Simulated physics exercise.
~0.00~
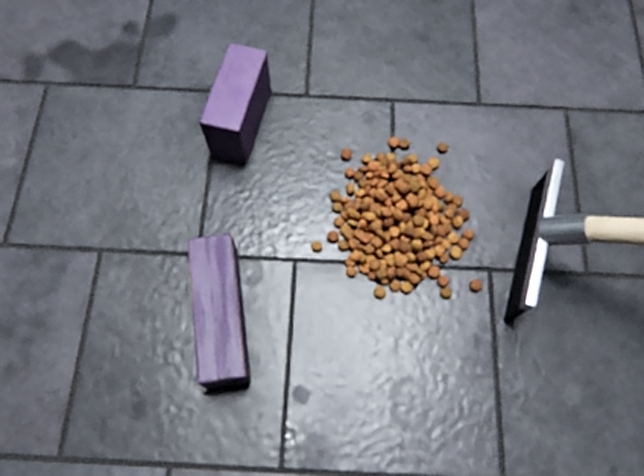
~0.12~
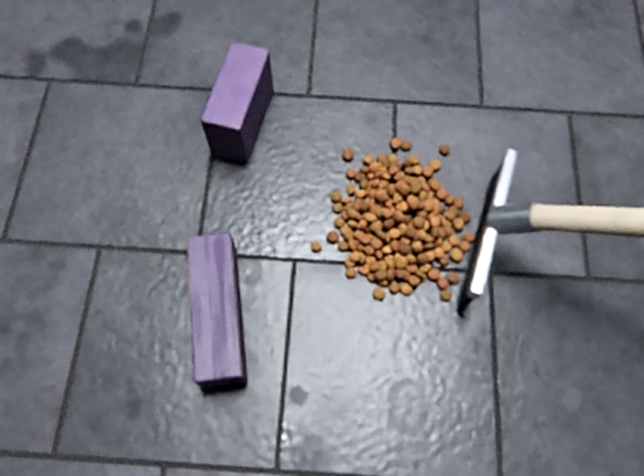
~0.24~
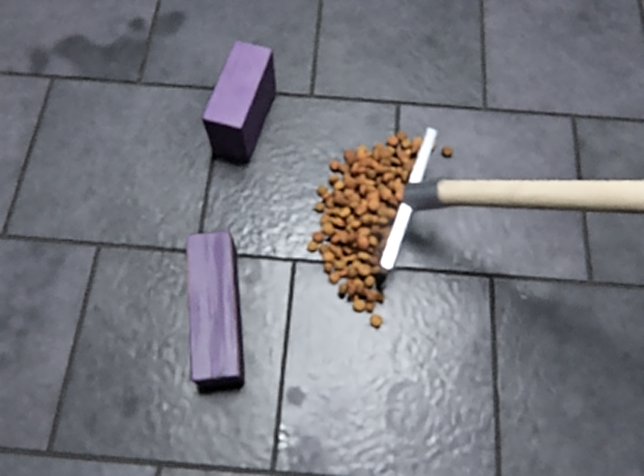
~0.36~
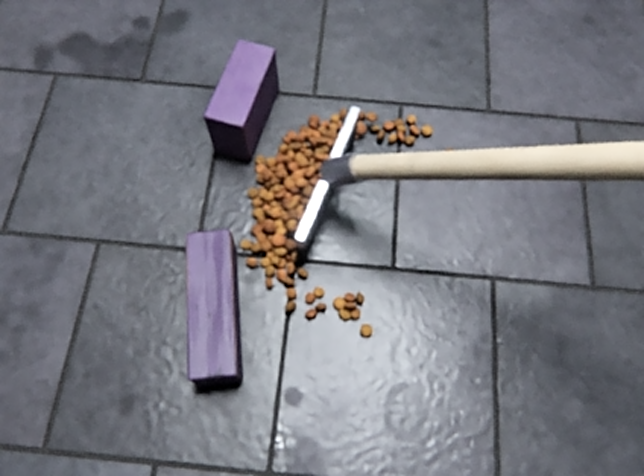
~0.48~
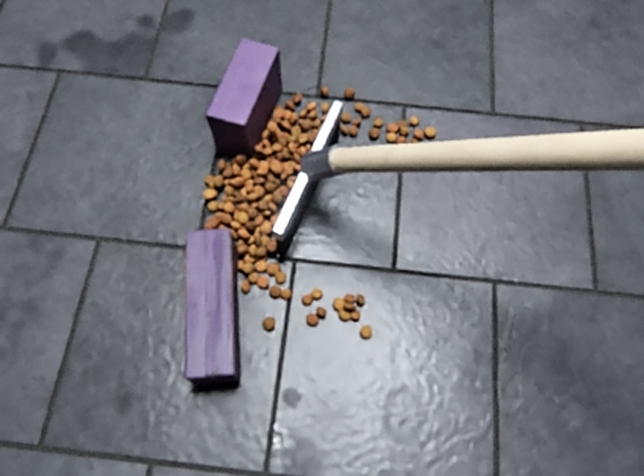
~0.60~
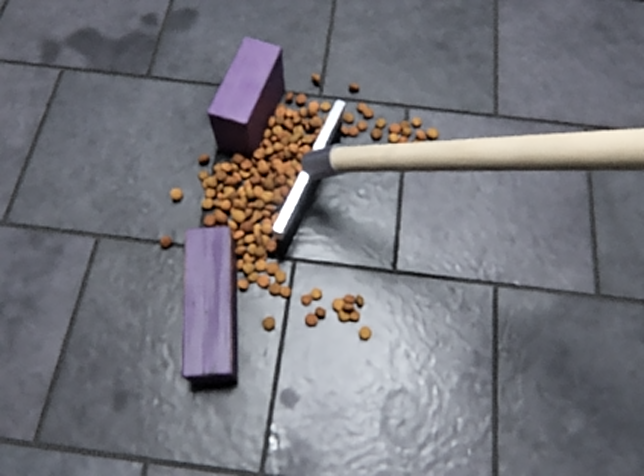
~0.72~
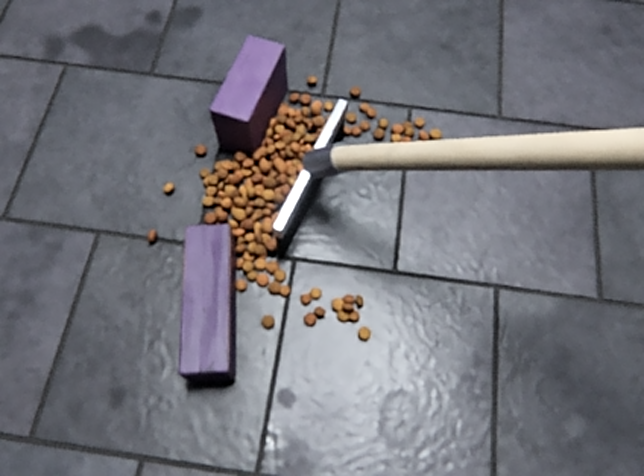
The video shows a squeegee with a pale handle pushing a pile of brown kibble left across gray tiles toward two purple blocks. The kibble spreads and bunches against the gap, and the squeegee stops with most pieces held before the blocks and a few scattered beyond.
